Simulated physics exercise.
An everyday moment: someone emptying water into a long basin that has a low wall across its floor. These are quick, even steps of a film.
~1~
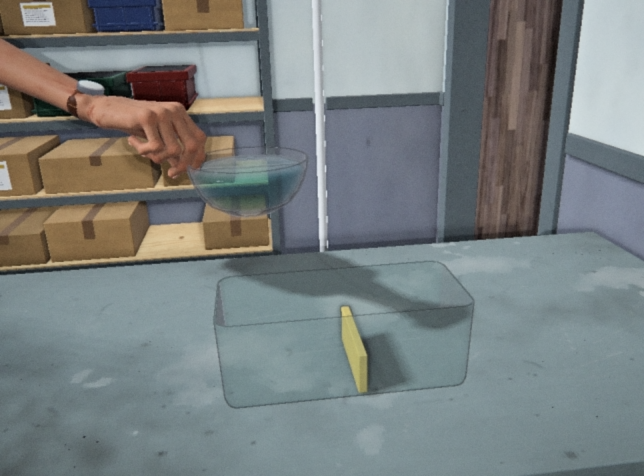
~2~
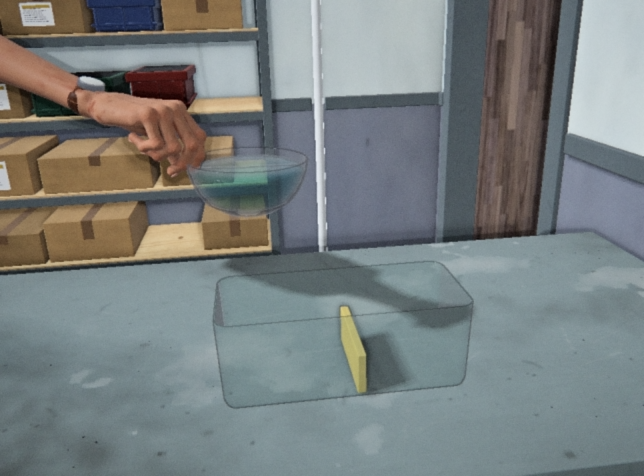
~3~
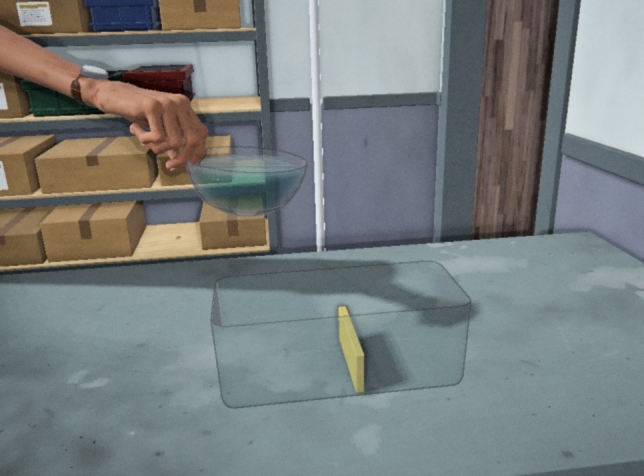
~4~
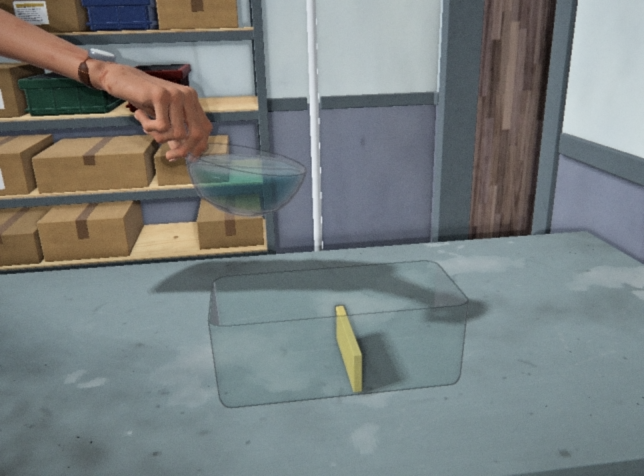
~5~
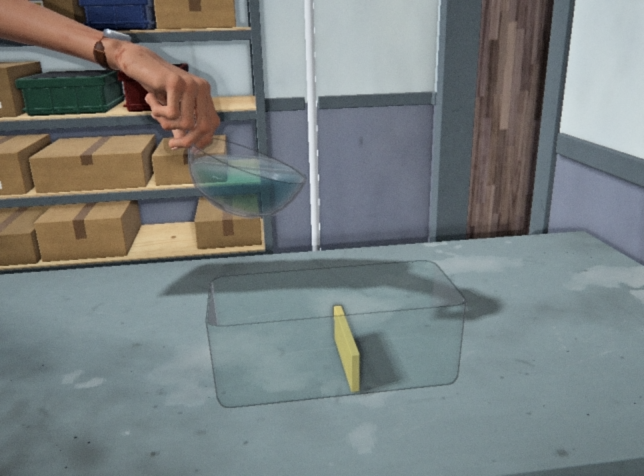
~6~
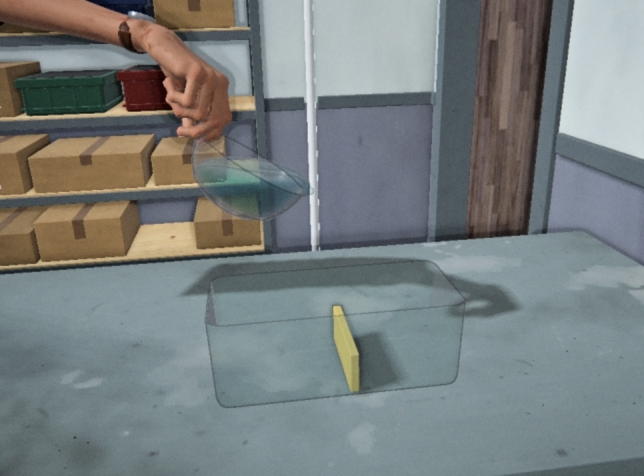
A bare arm with a dark wristband reaches in from the left, holding a clear glass bowl of bluish-green water above a grey table, seen from slightly above in a storeroom. Cardboard boxes and coloured bins fill shelves behind at left, and a transparent basin with a low yellow wall stands below. The hand rises slightly, tilting the bowl steadily to the right, while the view drifts very slightly.
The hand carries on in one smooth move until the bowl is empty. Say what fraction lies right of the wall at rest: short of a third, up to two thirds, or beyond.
It comes to between a third and two thirds.
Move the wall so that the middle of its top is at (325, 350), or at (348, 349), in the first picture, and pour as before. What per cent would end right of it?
Roughly 75 per cent, and 55 per cent.
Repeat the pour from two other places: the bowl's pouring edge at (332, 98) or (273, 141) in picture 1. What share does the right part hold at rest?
In turn 80 and 5 in a hundred.
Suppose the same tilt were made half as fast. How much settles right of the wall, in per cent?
About 65 per cent.
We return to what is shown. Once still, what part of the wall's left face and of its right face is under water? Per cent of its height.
The left part 20 per cent, the right part 20.
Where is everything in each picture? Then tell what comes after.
The first frame shows tilt 0°; pouring edge (307, 157); surface from (192, 169) to (305, 163); the long basin's rim runs from (217, 302) to (458, 282); the wall's top is at (353, 330).
The second frame shows tilt 2°; pouring edge (307, 159); surface from (191, 168) to (304, 164).
The third frame shows tilt 6°; pouring edge (307, 163); surface from (191, 166) to (303, 166).
The fourth frame shows tilt 13°; pouring edge (306, 170); surface from (190, 163) to (303, 168).
The fifth frame shows tilt 23°; pouring edge (305, 180); surface from (192, 163) to (302, 173); 2 per cent is over the edge.
The sixth frame shows tilt 34°; pouring edge (303, 192); surface from (195, 165) to (293, 179); 9 per cent is over the edge.
A moment on, the bowl is tipped on its side and 9 per cent is still to pour, 10 is left of the wall and 30 right of it.
Next, the bowl is tipped right over and 0 per cent is still to pour, 45 is left of the wall and 51 right of it.
Then the bowl is tipped right over and 0 per cent is still to pour, 50 is left of the wall and 46 right of it.
Later the bowl is tipped right over and 0 per cent is still to pour, 50 is left of the wall and 47 right of it.
At rest 51 per cent lies left of the wall, 47 right of it and 2 outside.
